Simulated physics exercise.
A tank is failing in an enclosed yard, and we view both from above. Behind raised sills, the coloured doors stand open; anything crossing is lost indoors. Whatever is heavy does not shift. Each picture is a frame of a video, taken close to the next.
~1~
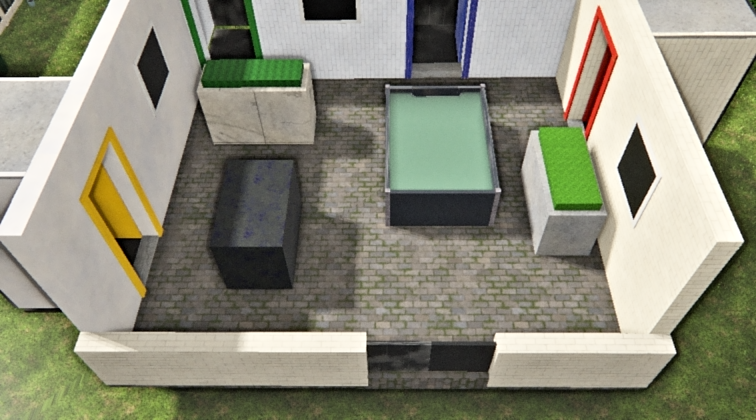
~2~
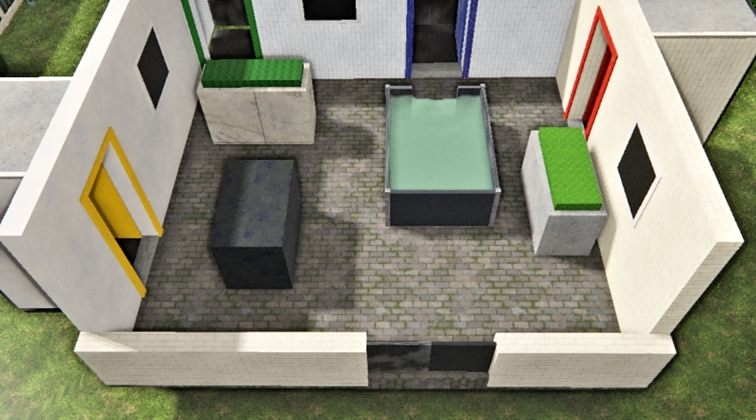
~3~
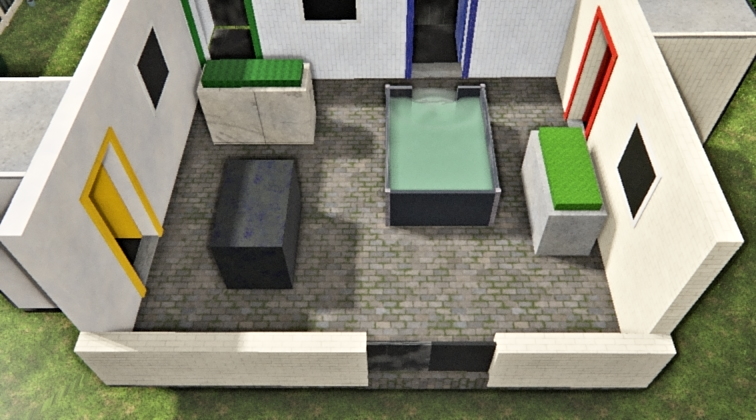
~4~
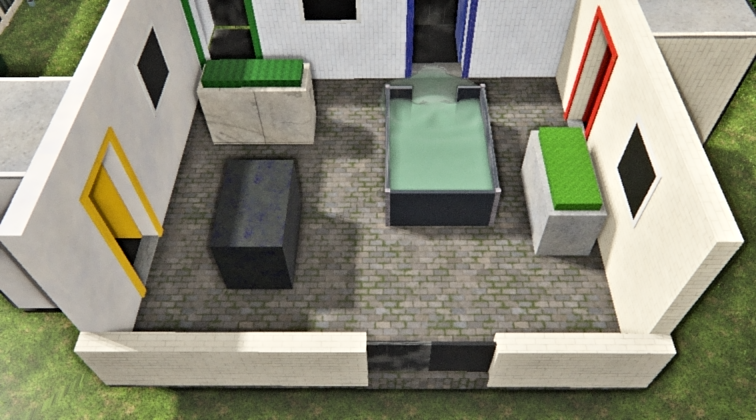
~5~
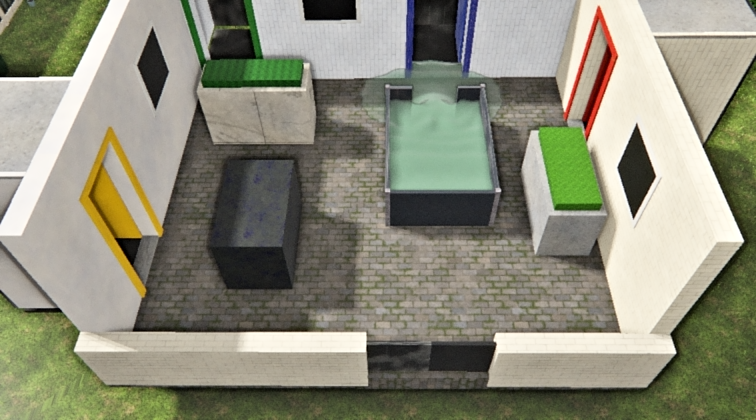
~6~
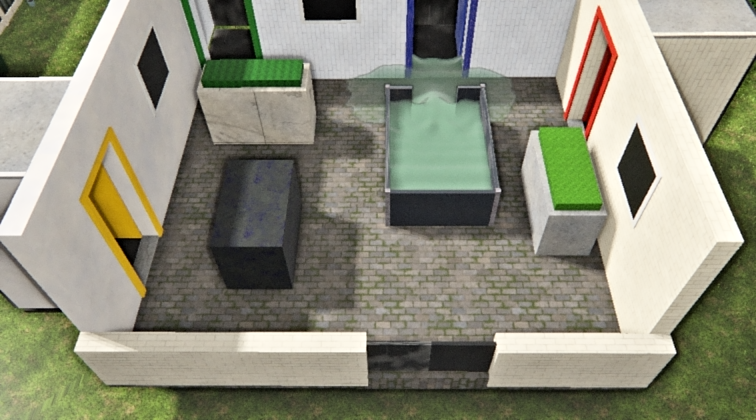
A paved yard enclosed by pale walls, with grass outside, is seen from above by a still camera. A dark-sided tank of green water stands right of centre, between a dark block on the left and a grass-topped pale block on the right, with yellow, green, blue and red doorways around. A gap opens in the tank's far side, and water pours through, spreading toward the back wall and sideways near the blue doorway.
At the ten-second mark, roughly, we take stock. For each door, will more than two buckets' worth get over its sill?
One by one: The red door swallows too much water; the yellow door swallows an okay amount of water; the blue door swallows too much water; the green door swallows too much water.
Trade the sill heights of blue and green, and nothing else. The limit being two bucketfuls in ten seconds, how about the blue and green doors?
You'd find the blue door tops the limit and the green door stays short.
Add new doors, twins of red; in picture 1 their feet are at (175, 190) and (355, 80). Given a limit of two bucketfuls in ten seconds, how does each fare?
Door by door: Ends up below, then ends up above.
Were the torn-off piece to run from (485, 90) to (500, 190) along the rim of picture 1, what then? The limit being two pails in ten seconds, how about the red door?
Honestly, the red door breaks the threshold.
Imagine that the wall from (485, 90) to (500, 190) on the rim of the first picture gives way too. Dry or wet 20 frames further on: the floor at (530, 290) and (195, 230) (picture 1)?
Soaked, Still dry.
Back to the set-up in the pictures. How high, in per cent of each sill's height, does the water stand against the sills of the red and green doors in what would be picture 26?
Some 160 percent, then some 130 percent.
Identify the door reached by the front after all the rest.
That would be the yellow door.
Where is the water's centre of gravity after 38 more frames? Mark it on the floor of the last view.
Around pixel (407, 159).
A moment on, water covers 15 % of the floor; the red door not reached, the yellow door not reached, the blue door far over two buckets in, the green door not reached.
Next, water covers 25 % of the floor; the red door wet at the sill, nothing in, the yellow door not reached, the blue door far over two buckets in, the green door wet at the sill, nothing in.
Then, water covers 40 % of the floor; the red door under two buckets in, the yellow door not reached, the blue door far over two buckets in, the green door under two buckets in.
Later, water covers 65 % of the floor; the red door under two buckets in, the yellow door wet at the sill, nothing in, the blue door far over two buckets in, the green door over two buckets in.
In the end, water covers 90 % of the floor; the red door over two buckets in, the yellow door wet at the sill, nothing in, the blue door far over two buckets in, the green door over two buckets in.
